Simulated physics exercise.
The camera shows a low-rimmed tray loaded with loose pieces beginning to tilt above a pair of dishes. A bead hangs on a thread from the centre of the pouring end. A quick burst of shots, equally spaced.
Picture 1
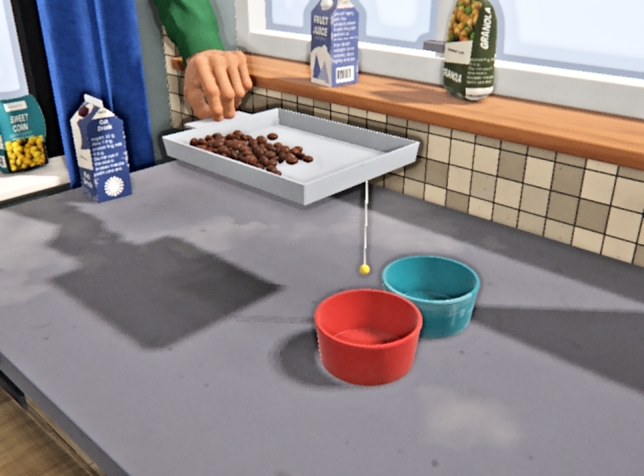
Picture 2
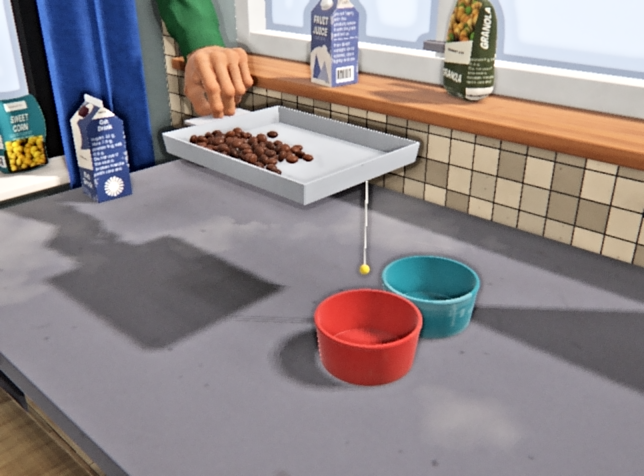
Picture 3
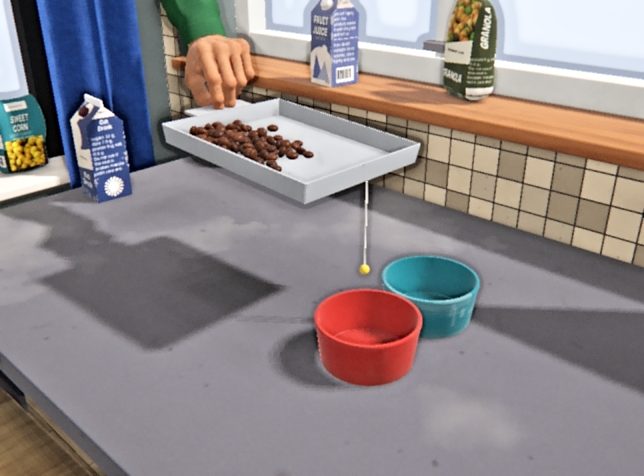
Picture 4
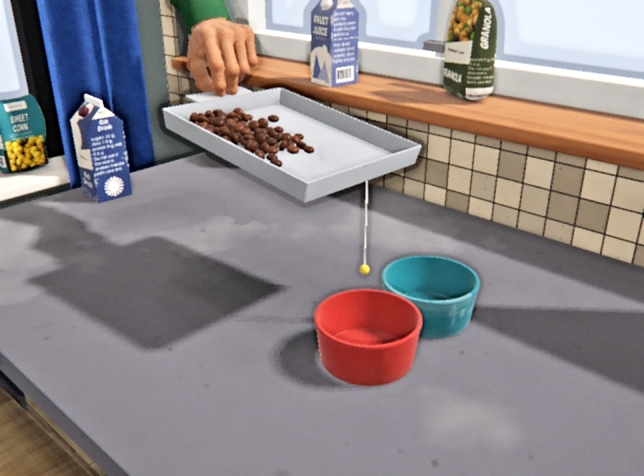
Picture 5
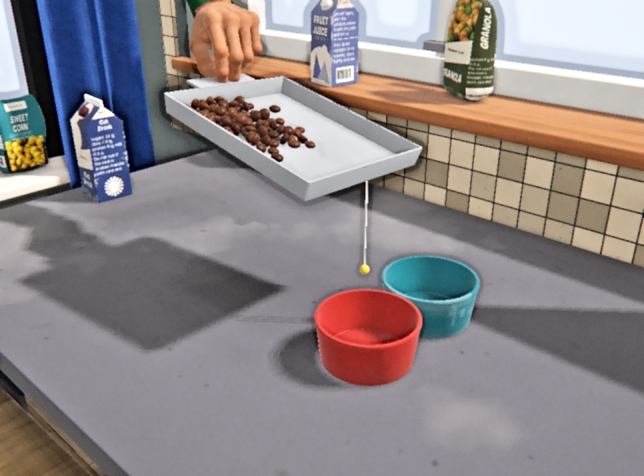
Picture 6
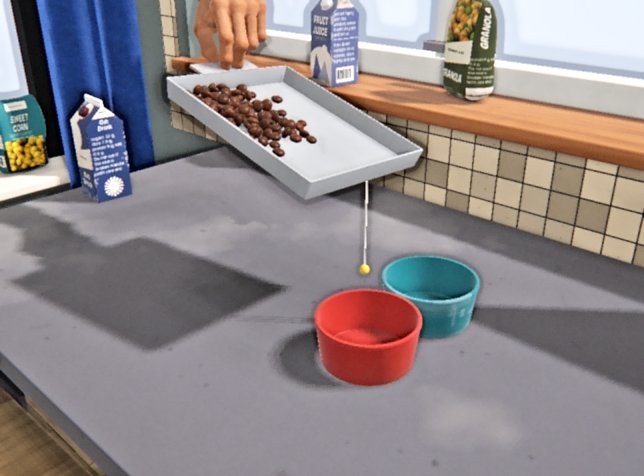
On a grey kitchen counter, a hand holds a shallow pale tray of small brown pieces above a red dish and a teal dish, then raises its far left end, gradually steepening the tray while the hanging yellow bead stays still.
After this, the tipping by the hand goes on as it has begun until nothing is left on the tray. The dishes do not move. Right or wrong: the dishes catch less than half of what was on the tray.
Wrong - they catch more than half.
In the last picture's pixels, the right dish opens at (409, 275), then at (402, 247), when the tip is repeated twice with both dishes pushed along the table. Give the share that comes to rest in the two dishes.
It would be near 70 per cent first and near 10 per cent second.
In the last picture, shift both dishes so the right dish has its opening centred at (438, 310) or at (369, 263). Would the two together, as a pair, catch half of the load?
Well, it comes to a lesser portion at first and a lesser portion after that.
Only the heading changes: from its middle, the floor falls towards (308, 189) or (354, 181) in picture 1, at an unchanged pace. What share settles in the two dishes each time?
Roughly 40 % in the first case and 90 % in the second.
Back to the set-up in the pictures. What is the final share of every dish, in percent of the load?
Left 20 %, right 60 %.
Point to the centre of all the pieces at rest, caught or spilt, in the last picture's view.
At about (428, 312), give or take.
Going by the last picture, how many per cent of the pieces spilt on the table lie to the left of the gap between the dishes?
Roughly 10 in a hundred.
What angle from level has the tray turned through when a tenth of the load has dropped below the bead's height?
Roughly 70 degrees at that moment.
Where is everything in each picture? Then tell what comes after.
Corners of the pouring end near (305, 183) and (415, 142), level; middle of the load near (245, 151), flat chocolate drops; left dish near (409, 353); right dish near (469, 309); bead on its thread near (364, 270), in the first frame.
Corners of the pouring end near (305, 183) and (416, 143), level; middle of the load near (245, 149), in the second frame.
Corners of the pouring end near (306, 182) and (417, 144), tipped barely, lowest at the right corner; middle of the load near (245, 143), in the third frame.
Corners of the pouring end near (307, 181) and (418, 145), tipped a little, lowest at the right corner; middle of the load near (246, 133), in the fourth frame.
Corners of the pouring end near (309, 180) and (419, 147), tipped a little, lowest at the right corner; middle of the load near (247, 123), in the fifth frame.
Corners of the pouring end near (311, 180) and (420, 149), tipped clearly, lowest at the right corner; middle of the load near (250, 114); left dish near (409, 353); right dish near (469, 309), in the sixth frame.
Shortly afterwards, tray tipped steeply; the bulk on the tray; a little in the air.
Next, tray tipped past a quarter turn; near a third on the tray; a little in the left dish; near a quarter in the right dish; a little outside both; a little in the air.
Some moments later, tray tipped past a quarter turn; near a quarter in the left dish; near two thirds in the right dish; near a quarter outside both.
In the end, tray tipped past a quarter turn; near a quarter in the left dish; near two thirds in the right dish; near a quarter outside both.
